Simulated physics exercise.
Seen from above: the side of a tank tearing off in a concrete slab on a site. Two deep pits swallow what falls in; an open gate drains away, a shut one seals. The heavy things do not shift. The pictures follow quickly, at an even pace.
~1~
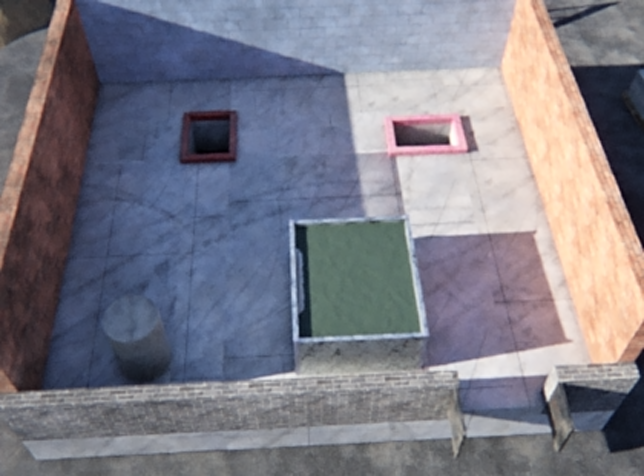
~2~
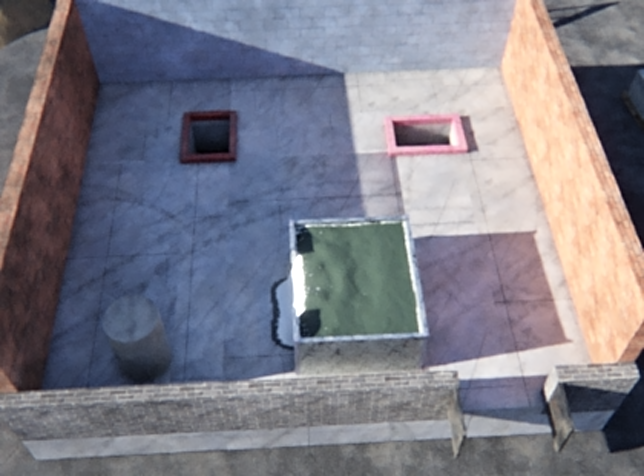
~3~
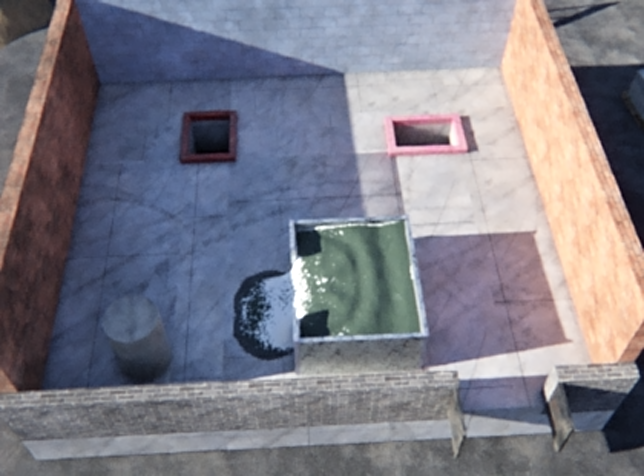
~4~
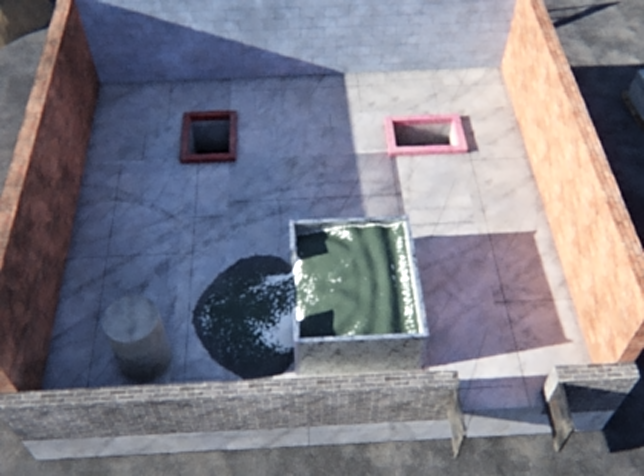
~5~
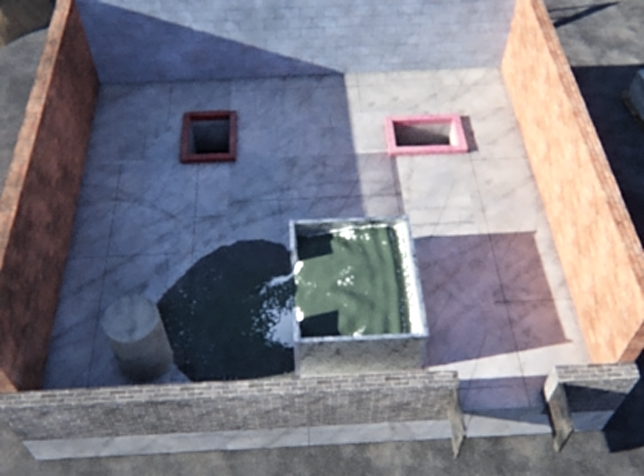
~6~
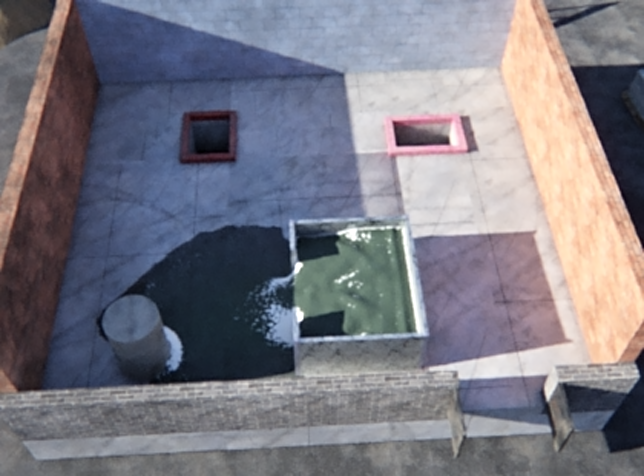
Dark green water sat still in a square tank on a walled slab, then burst out through its left side, spreading across the floor in a widening pool until it reached and washed around a gray cylinder.
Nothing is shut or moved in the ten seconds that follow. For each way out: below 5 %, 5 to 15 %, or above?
In the end: The gate takes less than 5 %; the pink pit takes less than 5 %; the red pit takes less than 5 %.
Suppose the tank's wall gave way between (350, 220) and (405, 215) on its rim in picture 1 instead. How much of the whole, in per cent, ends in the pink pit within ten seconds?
Per cent: Pink 12.
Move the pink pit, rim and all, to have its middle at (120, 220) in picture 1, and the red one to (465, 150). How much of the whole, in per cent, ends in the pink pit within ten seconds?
Roughly, in per cent: Pink 15.
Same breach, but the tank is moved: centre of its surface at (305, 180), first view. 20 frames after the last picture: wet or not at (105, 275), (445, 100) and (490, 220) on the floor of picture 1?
As listed: Under water, dry, dry.
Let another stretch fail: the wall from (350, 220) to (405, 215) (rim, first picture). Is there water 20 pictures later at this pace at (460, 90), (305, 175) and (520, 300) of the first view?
In that order: Wet, wet, no water.
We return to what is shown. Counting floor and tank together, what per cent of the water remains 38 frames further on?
Near 100 in a hundred.
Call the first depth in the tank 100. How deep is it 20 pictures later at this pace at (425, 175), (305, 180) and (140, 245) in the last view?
In that order: 0, 0 and 8 per cent.
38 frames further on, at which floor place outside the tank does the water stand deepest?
Near (99, 94).
A moment on, water covers 25 % of the floor; the gate 0 %, the pink pit 0 %, the red pit 0 %.
Next, water covers 30 % of the floor; the gate 0 %, the pink pit 0 %, the red pit 0 %.
Then, water covers 40 % of the floor; the gate 0 %, the pink pit 0 %, the red pit 0 %.
Later, water covers 60 % of the floor; the gate 0 %, the pink pit 0 %, the red pit 0 %.
In the end, water covers 85 % of the floor; the gate 1 %, the pink pit 0 %, the red pit 1 %.
